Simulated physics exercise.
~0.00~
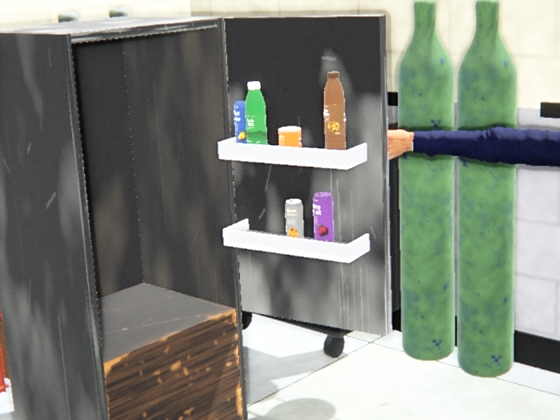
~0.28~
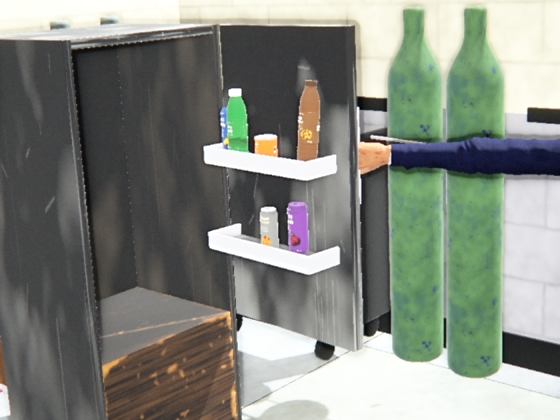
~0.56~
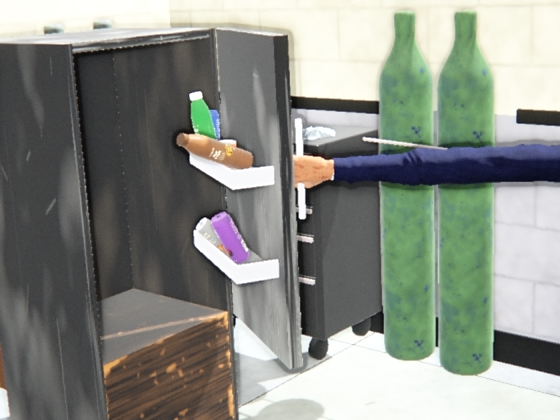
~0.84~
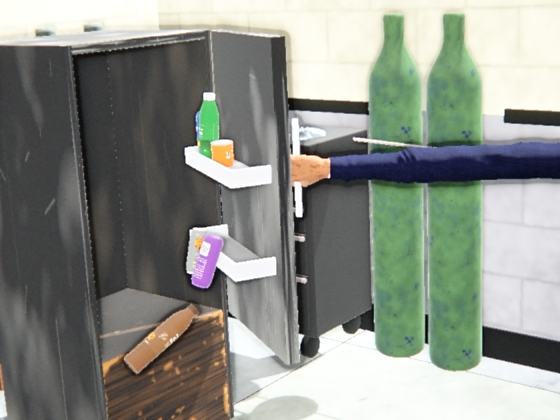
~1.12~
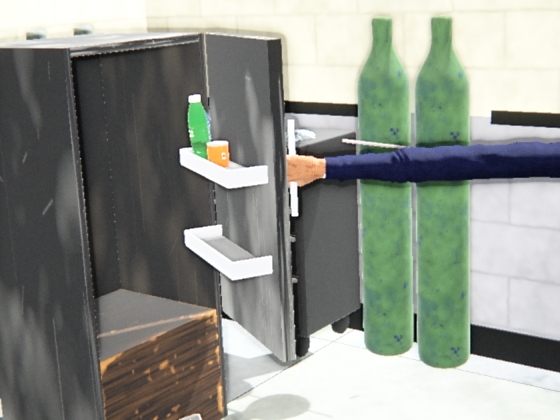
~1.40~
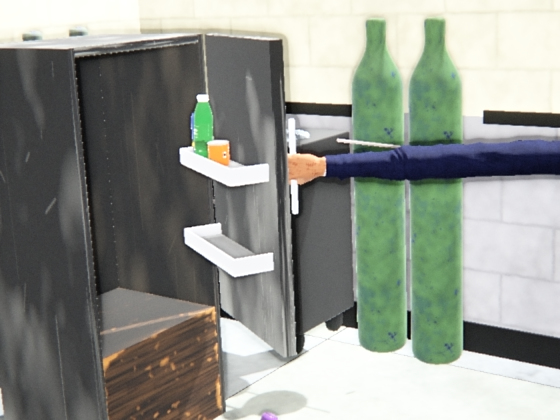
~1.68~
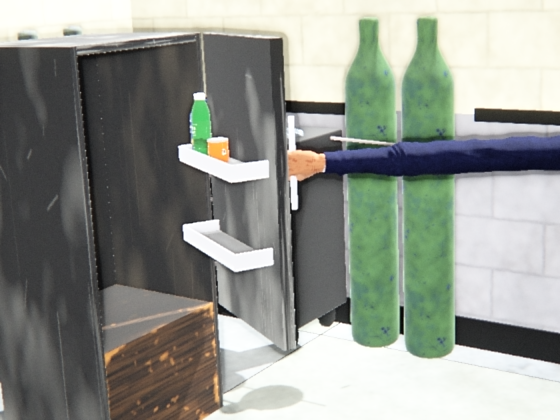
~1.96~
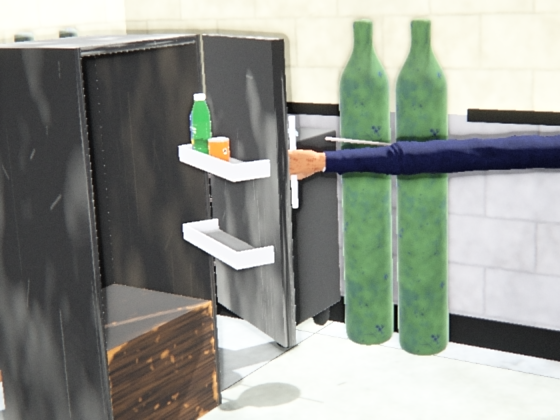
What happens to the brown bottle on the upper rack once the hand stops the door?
It tips onto its side, goes over the rail and falls out of the door rack.
